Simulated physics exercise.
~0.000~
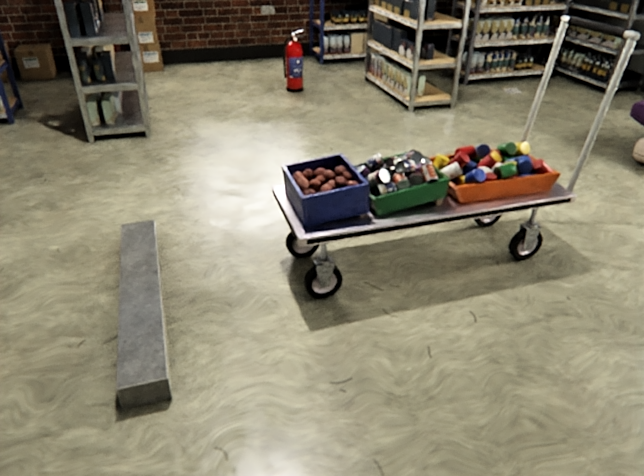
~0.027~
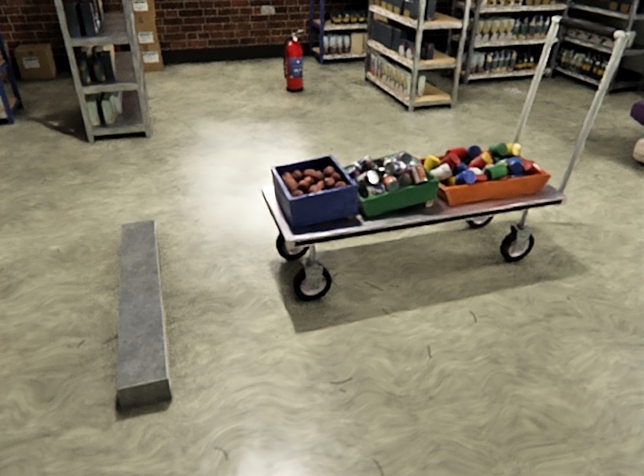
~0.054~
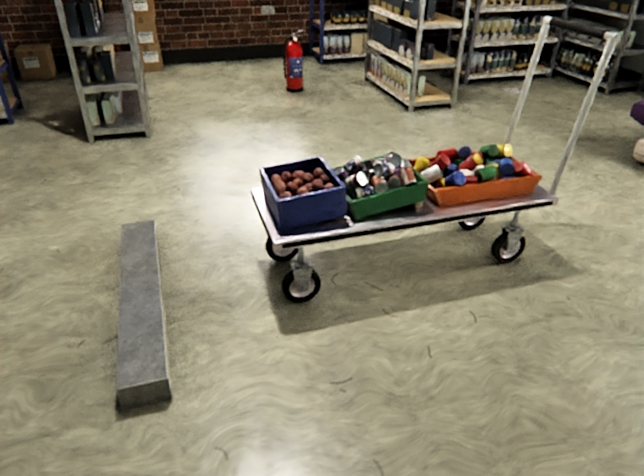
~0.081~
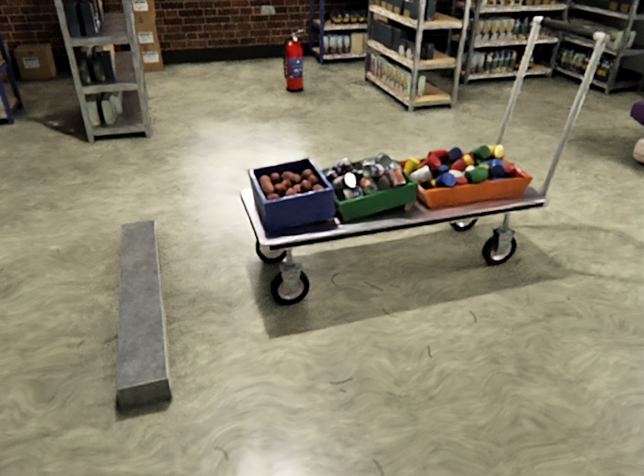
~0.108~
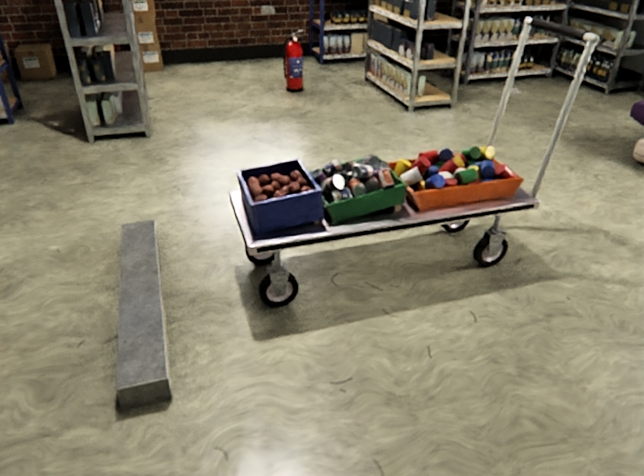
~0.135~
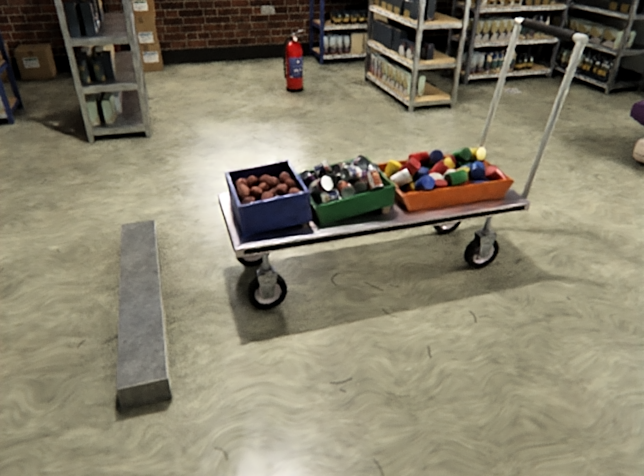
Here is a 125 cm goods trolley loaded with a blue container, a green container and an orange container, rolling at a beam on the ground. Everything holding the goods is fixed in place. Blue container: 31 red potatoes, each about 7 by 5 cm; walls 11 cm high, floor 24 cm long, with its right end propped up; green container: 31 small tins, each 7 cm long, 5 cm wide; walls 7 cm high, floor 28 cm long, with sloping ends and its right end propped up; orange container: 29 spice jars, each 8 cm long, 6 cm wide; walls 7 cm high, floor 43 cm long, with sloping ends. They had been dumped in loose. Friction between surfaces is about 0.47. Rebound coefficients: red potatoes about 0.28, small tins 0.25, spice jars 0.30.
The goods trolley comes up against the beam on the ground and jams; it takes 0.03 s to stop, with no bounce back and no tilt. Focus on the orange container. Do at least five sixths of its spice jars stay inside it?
Yes, fewer than a sixth get out.
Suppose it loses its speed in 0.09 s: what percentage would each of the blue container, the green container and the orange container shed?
Blue container 0, green container 10, orange container 0 %.
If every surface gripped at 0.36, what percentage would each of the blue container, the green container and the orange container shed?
Blue container 0, green container 10, orange container 10 per cent.
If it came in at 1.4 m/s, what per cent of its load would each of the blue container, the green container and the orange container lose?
Blue container 0 %, green container 10 %, orange container 0 %.
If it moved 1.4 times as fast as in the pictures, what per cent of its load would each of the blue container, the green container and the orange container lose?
Blue container 10, green container 20, orange container 20 per cent.
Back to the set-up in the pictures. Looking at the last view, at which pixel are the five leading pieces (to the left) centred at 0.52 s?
Their centre is around (157, 213).
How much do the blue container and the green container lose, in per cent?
For the blue container it's 0 %, and for the green container it's 5 %.
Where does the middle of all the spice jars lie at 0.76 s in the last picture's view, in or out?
Middle: About (357, 186) px.
After 0.30 s, the wheels strike.
After 0.40 s, blue container 31 in, 0 out, green container 31 in, 0 out and orange container 29 in, 0 out.
After 0.52 s, blue container 31 in, 0 out, green container 30 in, 1 out and orange container 27 in, 2 out.
After 0.76 s, blue container 31 in, 0 out, green container 29 in, 2 out and orange container 27 in, 2 out.
Final count (at 1.26 s), blue container 31 in, 0 out, green container 29 in, 2 out and orange container 27 in, 2 out. Asked share, 2 of 29, 7 per cent.
